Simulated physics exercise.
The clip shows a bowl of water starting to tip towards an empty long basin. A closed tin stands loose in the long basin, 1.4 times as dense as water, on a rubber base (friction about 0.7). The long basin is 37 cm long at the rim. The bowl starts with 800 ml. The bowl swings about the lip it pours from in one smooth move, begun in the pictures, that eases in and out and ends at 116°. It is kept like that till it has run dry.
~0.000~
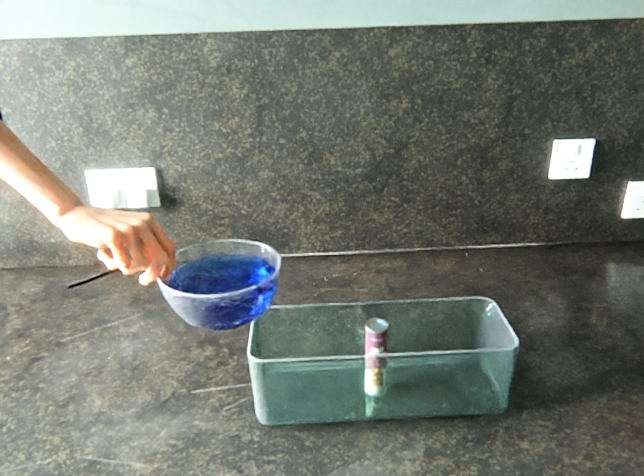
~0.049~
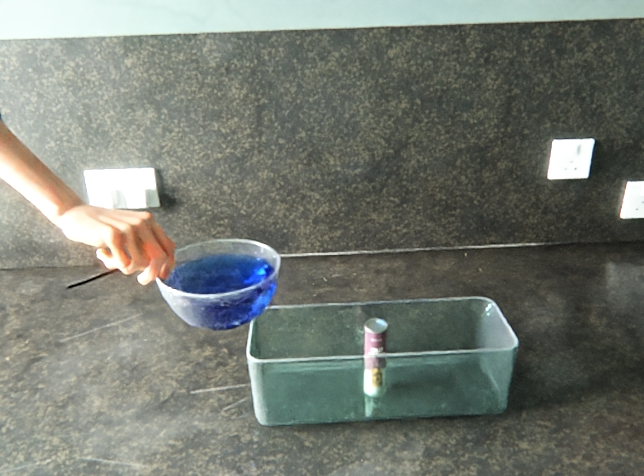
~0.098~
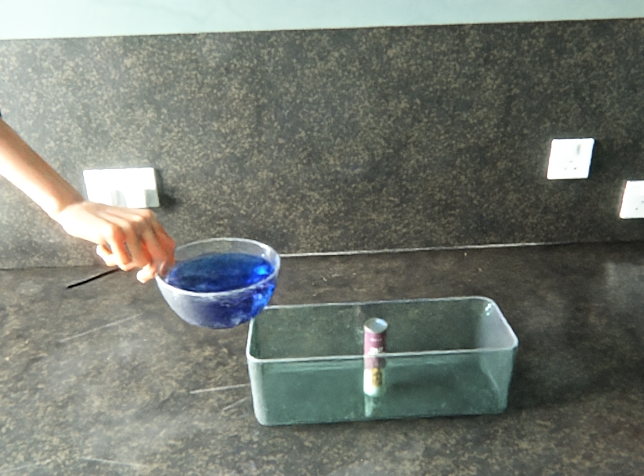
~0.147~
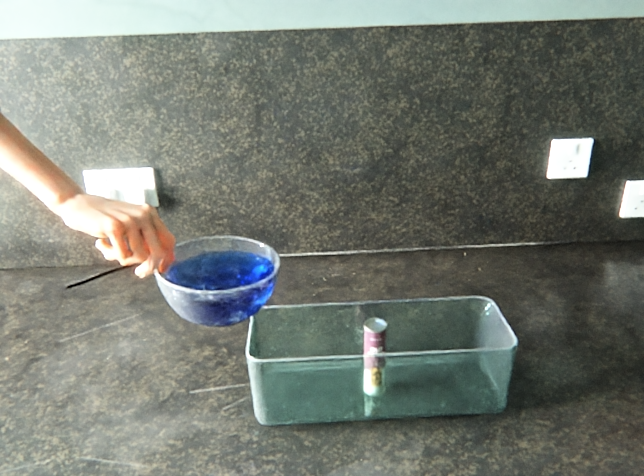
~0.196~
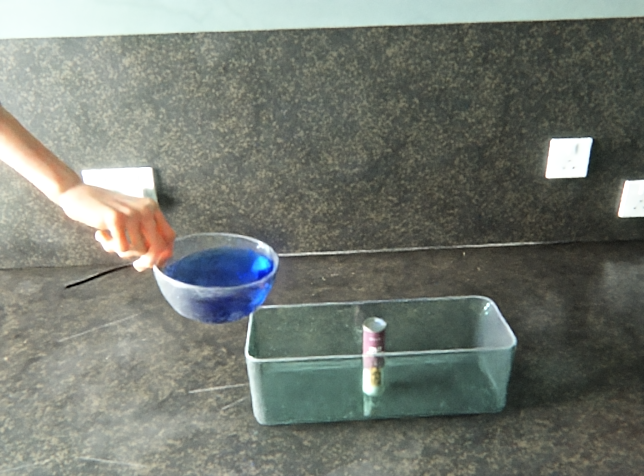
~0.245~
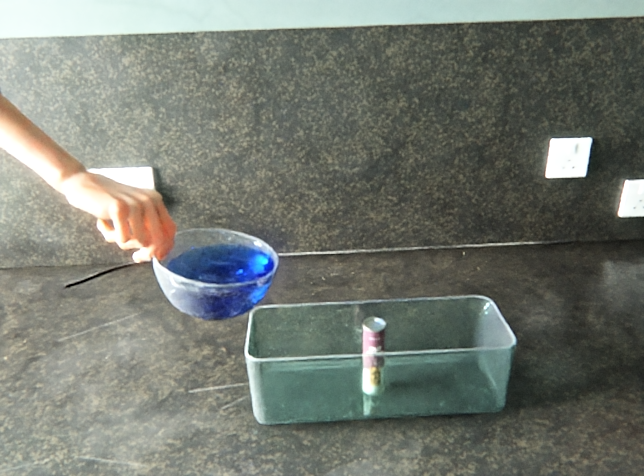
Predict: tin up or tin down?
The tin falls.
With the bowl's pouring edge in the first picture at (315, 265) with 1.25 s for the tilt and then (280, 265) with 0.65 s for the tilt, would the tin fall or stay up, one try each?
First it remains upright; then it goes over.
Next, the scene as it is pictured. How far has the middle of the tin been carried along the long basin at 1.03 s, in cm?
Some 1 cm.
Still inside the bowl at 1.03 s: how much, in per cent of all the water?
About 0 per cent.
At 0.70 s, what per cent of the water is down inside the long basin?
About 12 per cent.
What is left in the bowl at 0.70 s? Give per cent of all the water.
Some 48 per cent.
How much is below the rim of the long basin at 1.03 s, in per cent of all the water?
Some 92 per cent.
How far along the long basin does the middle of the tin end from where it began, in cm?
About 7.5 cm.
By 0.70 s the tilt is 68° and 49 per cent is still to pour; the tin stands where it began.
By 1.03 s the tilt is 107° and 0 per cent is still to pour; the tin leans 7°.
By 1.37 s the tilt is 116° and 0 per cent is still to pour; the tin lies on its side.
By 1.75 s the tilt is 116° and 0 per cent is still to pour; the tin lies on its side.
At rest the tin lies on its side.
